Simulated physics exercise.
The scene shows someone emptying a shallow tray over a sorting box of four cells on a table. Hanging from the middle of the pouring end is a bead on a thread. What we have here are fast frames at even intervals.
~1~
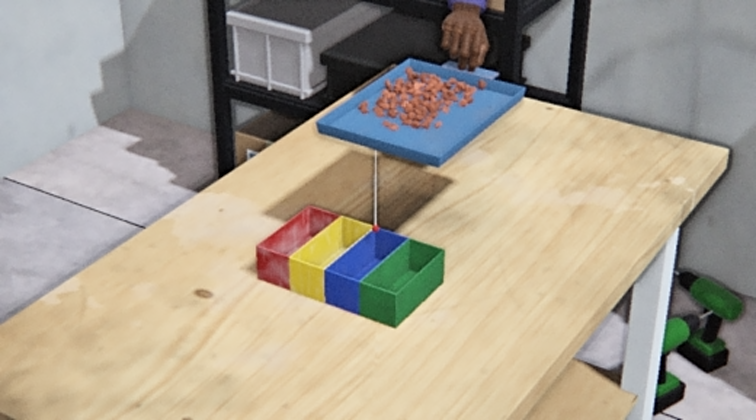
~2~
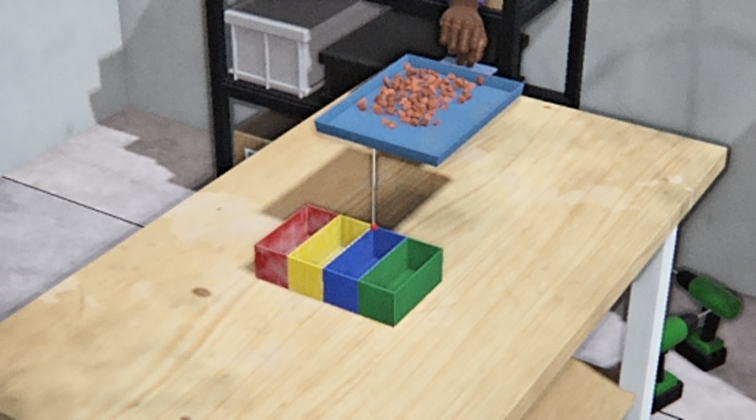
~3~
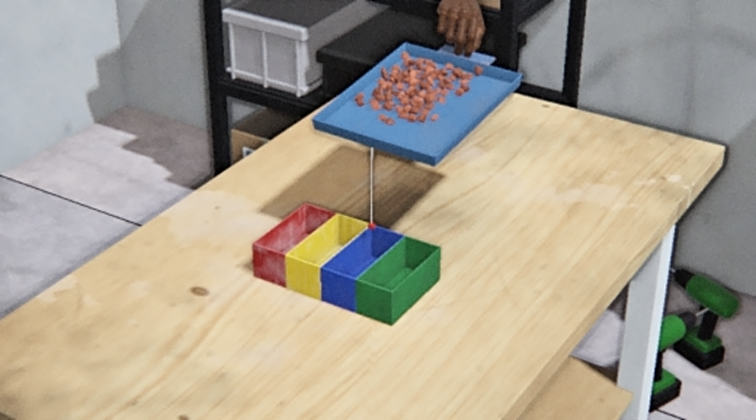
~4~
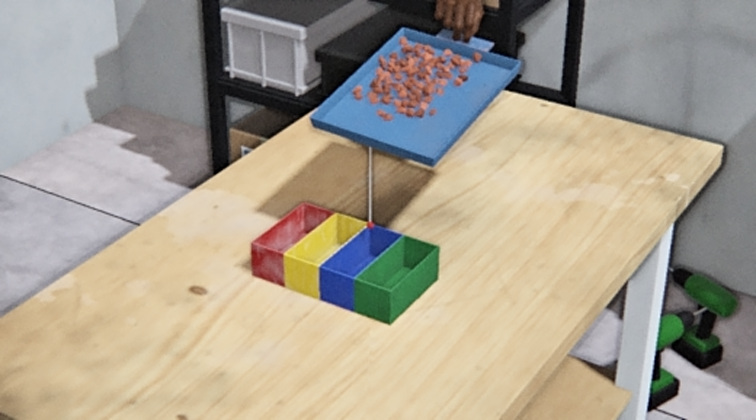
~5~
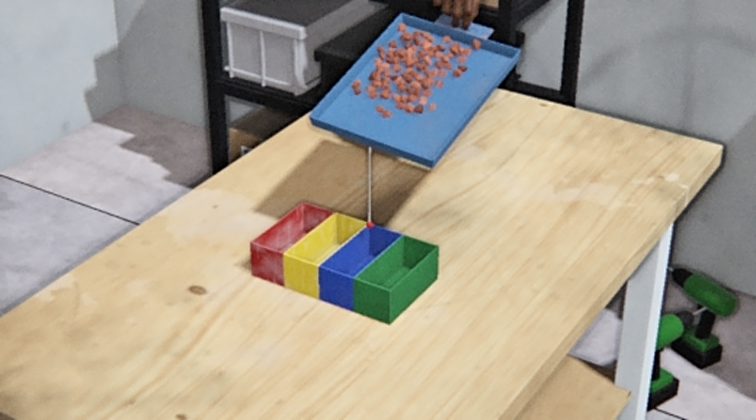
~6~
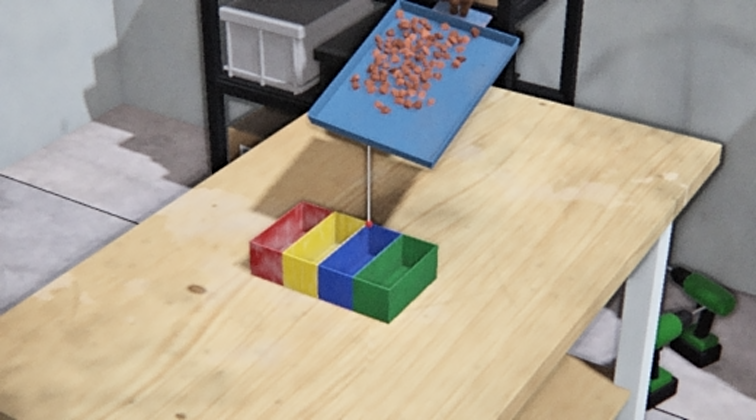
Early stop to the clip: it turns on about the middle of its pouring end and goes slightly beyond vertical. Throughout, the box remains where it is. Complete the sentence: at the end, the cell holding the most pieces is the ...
... Green cell.
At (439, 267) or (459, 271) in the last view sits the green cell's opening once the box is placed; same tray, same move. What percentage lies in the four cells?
First about 80, then 70 per cent.
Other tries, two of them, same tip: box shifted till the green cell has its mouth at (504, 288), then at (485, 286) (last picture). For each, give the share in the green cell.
Trial 1 about 0 %, trial 2 about 0 %.
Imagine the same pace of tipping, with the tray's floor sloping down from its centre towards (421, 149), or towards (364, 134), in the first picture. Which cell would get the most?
That green cell first, red second.
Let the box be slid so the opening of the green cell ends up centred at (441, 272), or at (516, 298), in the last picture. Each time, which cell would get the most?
That blue cell, then red.
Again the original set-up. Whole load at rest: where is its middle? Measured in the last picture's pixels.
(381, 298).
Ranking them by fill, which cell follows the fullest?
The runner-up is the blue cell.
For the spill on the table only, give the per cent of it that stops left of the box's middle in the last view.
I make it about 20 percent or so.
Soon after the last picture, tray tipped steeply; nearly all on the tray; a small part falling or outside the box.
A little later, tray tipped past a quarter turn; about a quarter on the tray; about a quarter in the green cell; about a quarter in the blue cell; a small part in the yellow cell; about a quarter falling or outside the box.
Later still, tray tipped past a quarter turn; about half in the green cell; about a quarter in the blue cell; a small part in the yellow cell; about a quarter falling or outside the box.
At rest, tray tipped past a quarter turn; about half in the green cell; about a quarter in the blue cell; a small part in the yellow cell; none in the red cell; about a quarter outside the box.
